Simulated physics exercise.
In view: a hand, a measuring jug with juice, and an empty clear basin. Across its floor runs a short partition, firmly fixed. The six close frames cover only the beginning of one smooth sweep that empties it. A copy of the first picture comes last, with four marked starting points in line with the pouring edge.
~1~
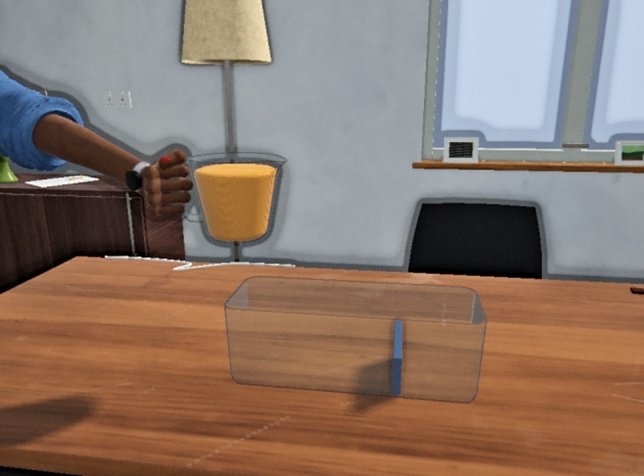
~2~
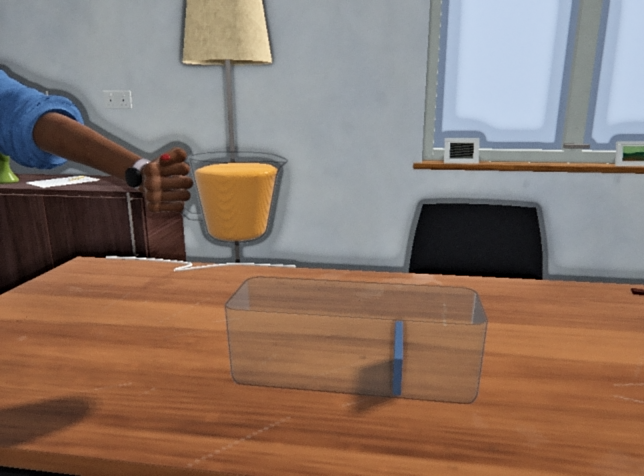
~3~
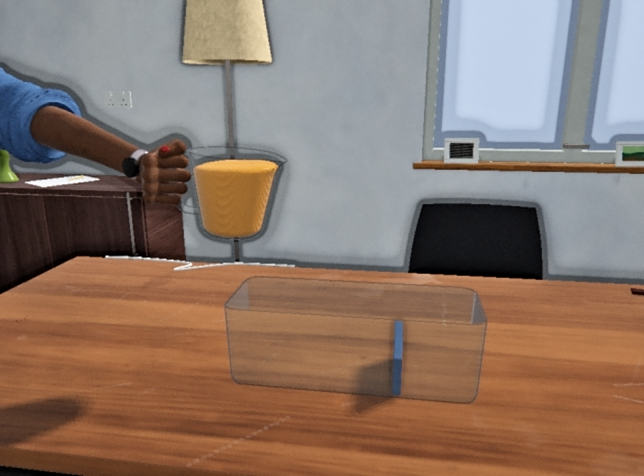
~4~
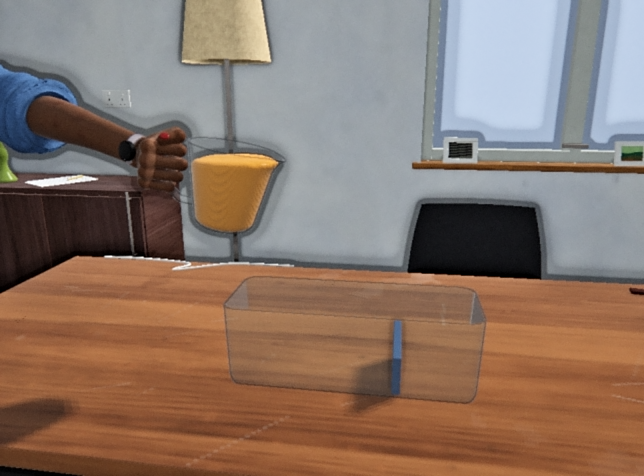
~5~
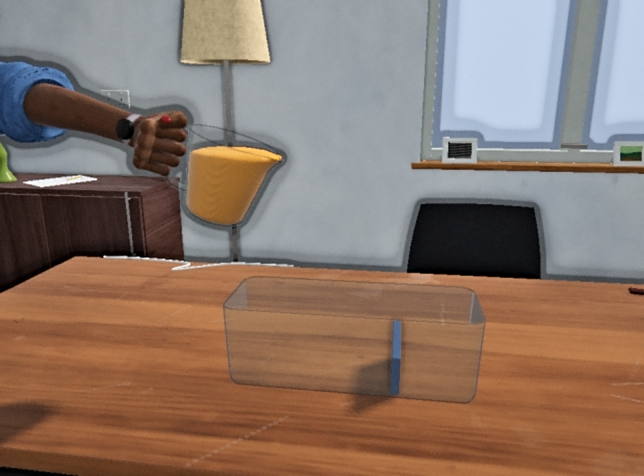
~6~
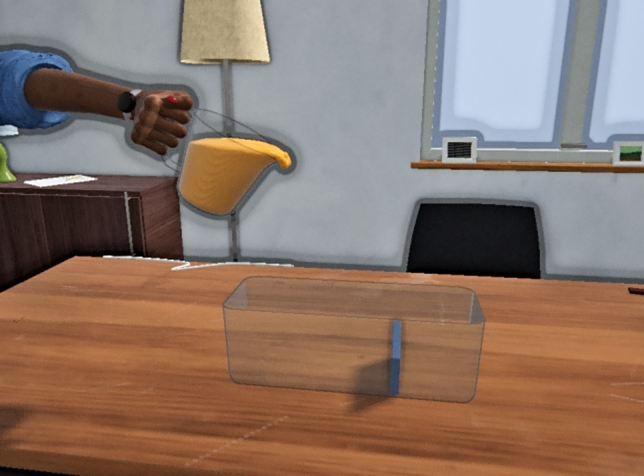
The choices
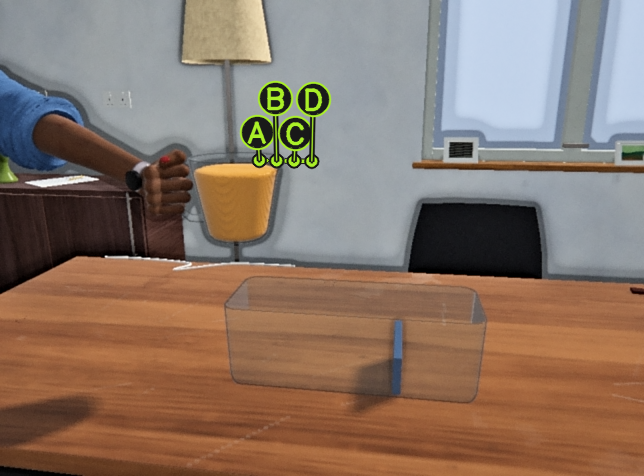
A hand holding a clear jug of orange juice tilting it rightward above an empty basin, the juice just reaching over the lip.
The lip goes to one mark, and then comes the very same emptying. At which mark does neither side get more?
The answer is spot D.
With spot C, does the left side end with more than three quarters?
Yes, it does.
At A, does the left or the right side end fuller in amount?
The left one.
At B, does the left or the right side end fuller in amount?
The left side.
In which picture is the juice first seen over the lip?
Picture 6.
On the marked copy, A at (259, 160); B at (276, 160); C at (294, 161); D at (311, 161).
Choosing A, about 93 % ends left of the wall and 4 % right of it; 3 % is lost outside.
Choosing B, about 92 % ends left of the wall and 4 % right of it; 4 % is lost outside.
Choosing C, about 89 % ends left of the wall and 6 % right of it; 5 % is lost outside.
Choosing D, about 48 % ends left of the wall and 49 % right of it; 3 % is lost outside.
